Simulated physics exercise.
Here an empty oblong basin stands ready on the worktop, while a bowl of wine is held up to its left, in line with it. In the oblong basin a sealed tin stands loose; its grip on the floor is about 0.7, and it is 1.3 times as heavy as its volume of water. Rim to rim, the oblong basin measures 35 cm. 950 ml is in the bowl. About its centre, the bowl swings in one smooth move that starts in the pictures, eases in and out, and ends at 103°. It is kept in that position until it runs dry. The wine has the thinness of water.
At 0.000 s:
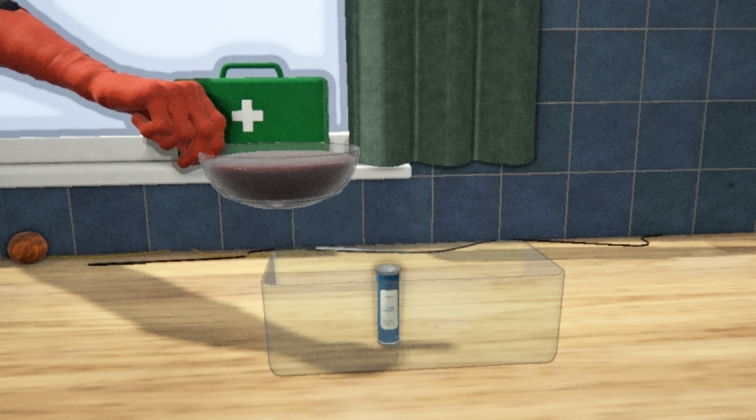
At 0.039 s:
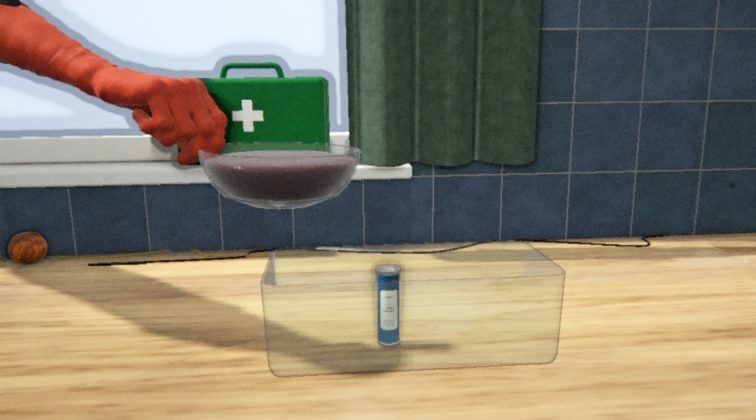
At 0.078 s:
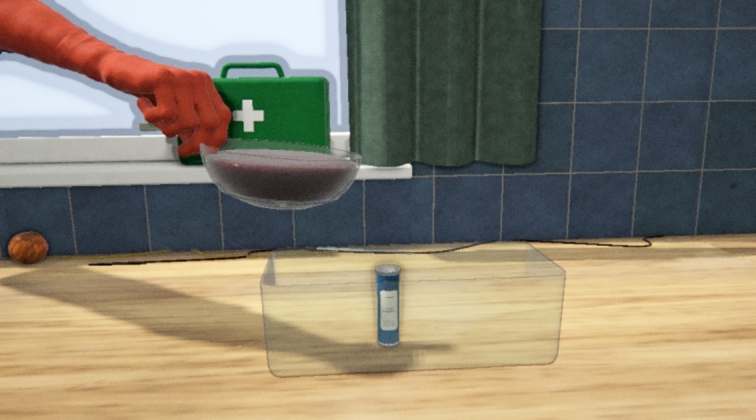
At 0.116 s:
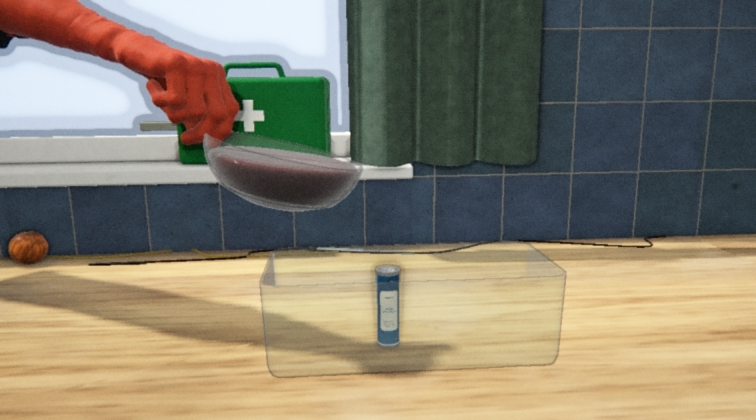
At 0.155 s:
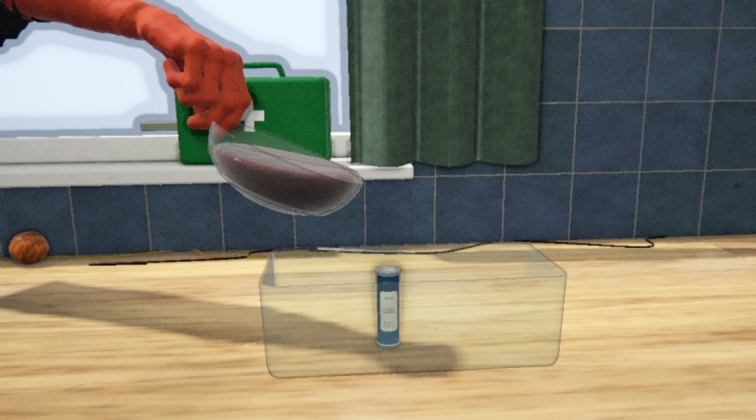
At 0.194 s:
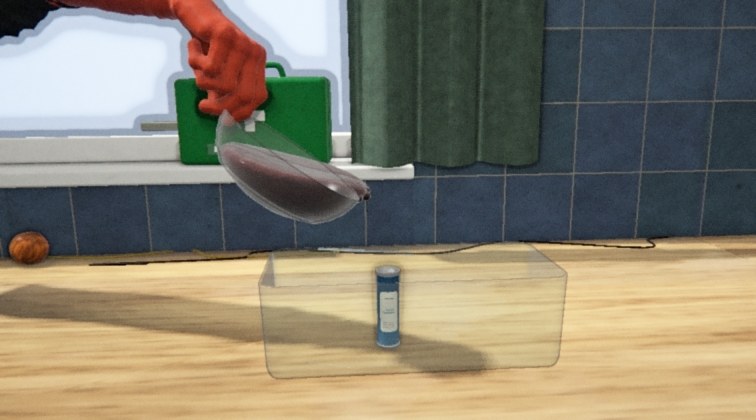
A pale wooden worktop beneath a window and blue tiled wall is seen from the front by a still camera. A clear oblong basin stands on it with a blue tin in view, a green first-aid case and dark green curtain lie behind, and a brown ball sits at left. A red-gloved hand holds a clear bowl of dark wine and smoothly tilts it rightward until wine reaches over its lowered right rim.
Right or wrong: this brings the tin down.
Right, the tin comes down.
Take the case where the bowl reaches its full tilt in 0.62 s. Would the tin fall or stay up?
The tin stays on its base.
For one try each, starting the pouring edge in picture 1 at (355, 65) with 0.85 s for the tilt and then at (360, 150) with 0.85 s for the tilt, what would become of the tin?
Trial 1 - tin stays standing; trial 2 - tin stays standing.
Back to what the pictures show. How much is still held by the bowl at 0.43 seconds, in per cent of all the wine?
Around 2 in a hundred.
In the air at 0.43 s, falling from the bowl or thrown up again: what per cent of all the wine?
At that moment, about 14 percent.
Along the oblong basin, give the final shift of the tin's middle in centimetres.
Looks like roughly 8.0 cm in total.
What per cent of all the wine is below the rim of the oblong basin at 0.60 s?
Roughly 94 per cent.
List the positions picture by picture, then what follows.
In the first frame, it leans 0°; its right rim is at (359, 150); the wine meets the walls at (207, 160) and (355, 157); the oblong basin's rim runs from (268, 267) to (544, 257); the tin's top is at (388, 272).
In the second frame, it leans 2°; its right rim is at (359, 152); the wine meets the walls at (206, 159) and (355, 158).
In the third frame, it leans 7°; its right rim is at (361, 159); the wine meets the walls at (207, 154) and (357, 163).
In the fourth frame, it leans 14°; its right rim is at (362, 169); the wine meets the walls at (211, 149) and (359, 168).
In the fifth frame, it leans 24°; its right rim is at (361, 183); the wine meets the walls at (215, 145) and (350, 172); 2 per cent is over the edge.
In the sixth frame, it leans 36°; its right rim is at (357, 199); the wine meets the walls at (222, 145) and (332, 173); 9 per cent is over the edge.
By 0.43 s the tilt is 100° and 2 per cent is still to pour; the tin stands where it began.
By 0.60 s the tilt is 103° and 0 per cent is still to pour; the tin leans 20°.
By 0.78 s the tilt is 103° and 0 per cent is still to pour; the tin lies on its side.
By 0.98 s the tilt is 103° and 0 per cent is still to pour; the tin lies on its side.
At rest the tin lies on its side.
